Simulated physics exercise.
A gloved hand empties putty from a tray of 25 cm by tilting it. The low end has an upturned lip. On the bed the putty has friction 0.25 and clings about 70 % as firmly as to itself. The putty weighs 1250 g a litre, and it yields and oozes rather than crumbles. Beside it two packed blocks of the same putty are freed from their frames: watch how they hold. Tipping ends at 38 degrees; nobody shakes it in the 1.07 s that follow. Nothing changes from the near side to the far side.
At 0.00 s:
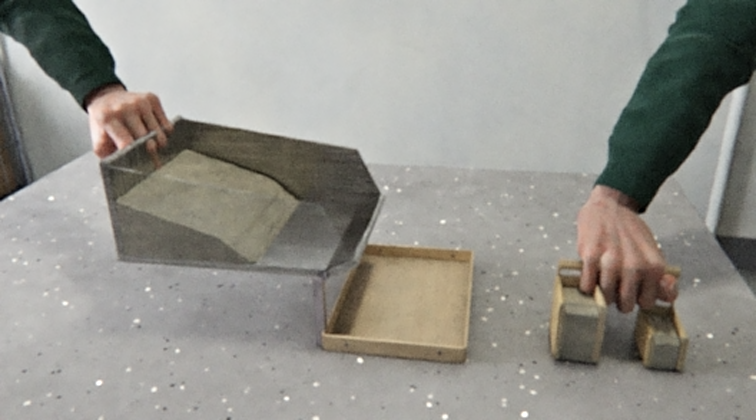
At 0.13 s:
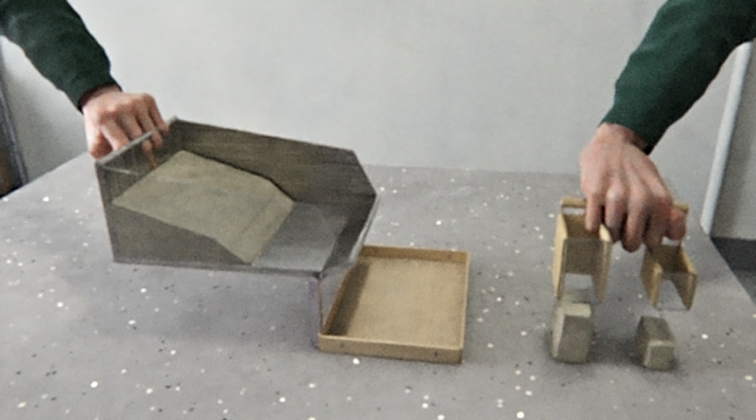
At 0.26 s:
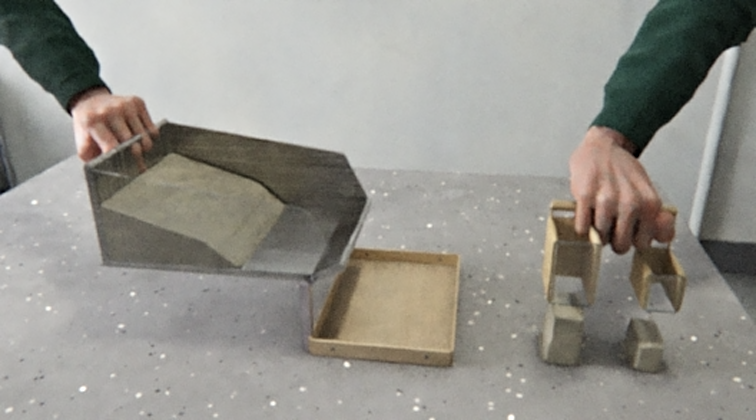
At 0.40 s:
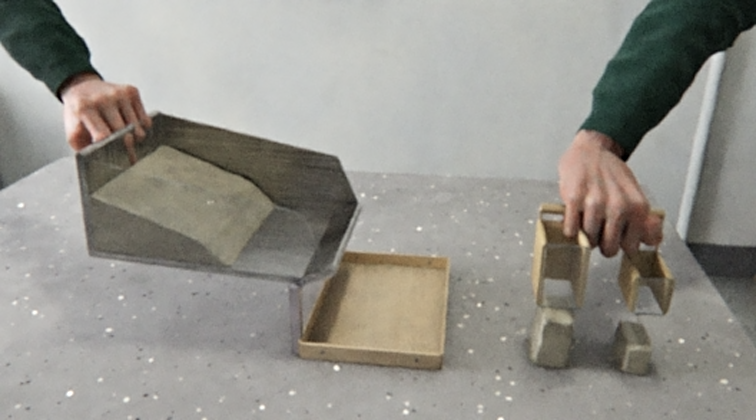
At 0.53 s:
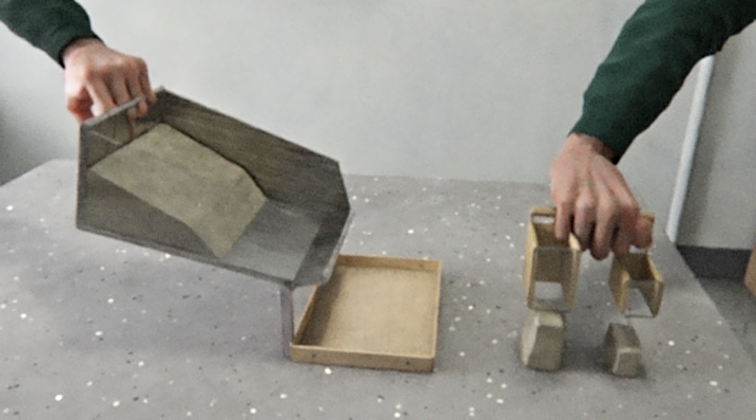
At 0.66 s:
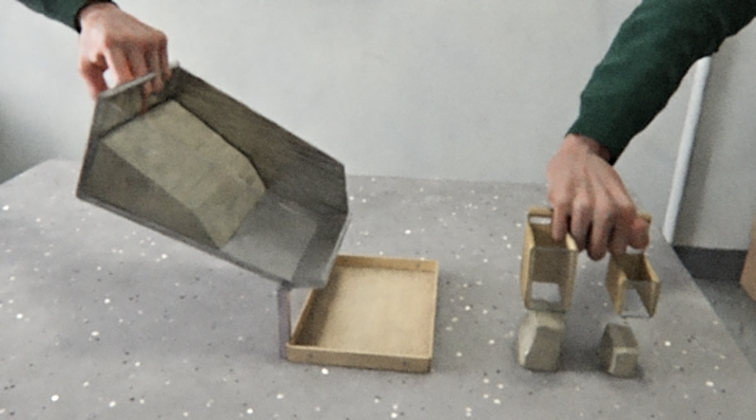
A hand on the right lifts two small wooden holders off two grey-green blocks, which stay standing on a speckled grey table before a pale wall, seen from the front and slightly above. At left, another green-sleeved arm holds a grey tray with a grey-green slab inside, above a shallow tan box. As the view drifts slightly right, that hand raises the tray's left end, steepening its tilt.
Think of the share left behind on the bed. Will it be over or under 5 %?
It comes out under 5 %.
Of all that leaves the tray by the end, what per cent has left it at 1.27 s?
Some 10 per cent.
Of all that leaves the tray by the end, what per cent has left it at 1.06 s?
About 0 %.
After 0.84 s, the tilt is 34 degrees and 100 % is on the bed.
After 1.06 s, the tilt is 38 degrees and 100 % is on the bed.
After 1.27 s, the tilt is 38 degrees and 94 % is on the bed.
After 1.48 s, the tilt is 38 degrees and 9 % is on the bed.
After 2.02 s, the tilt is 38 degrees and 0 % is on the bed.
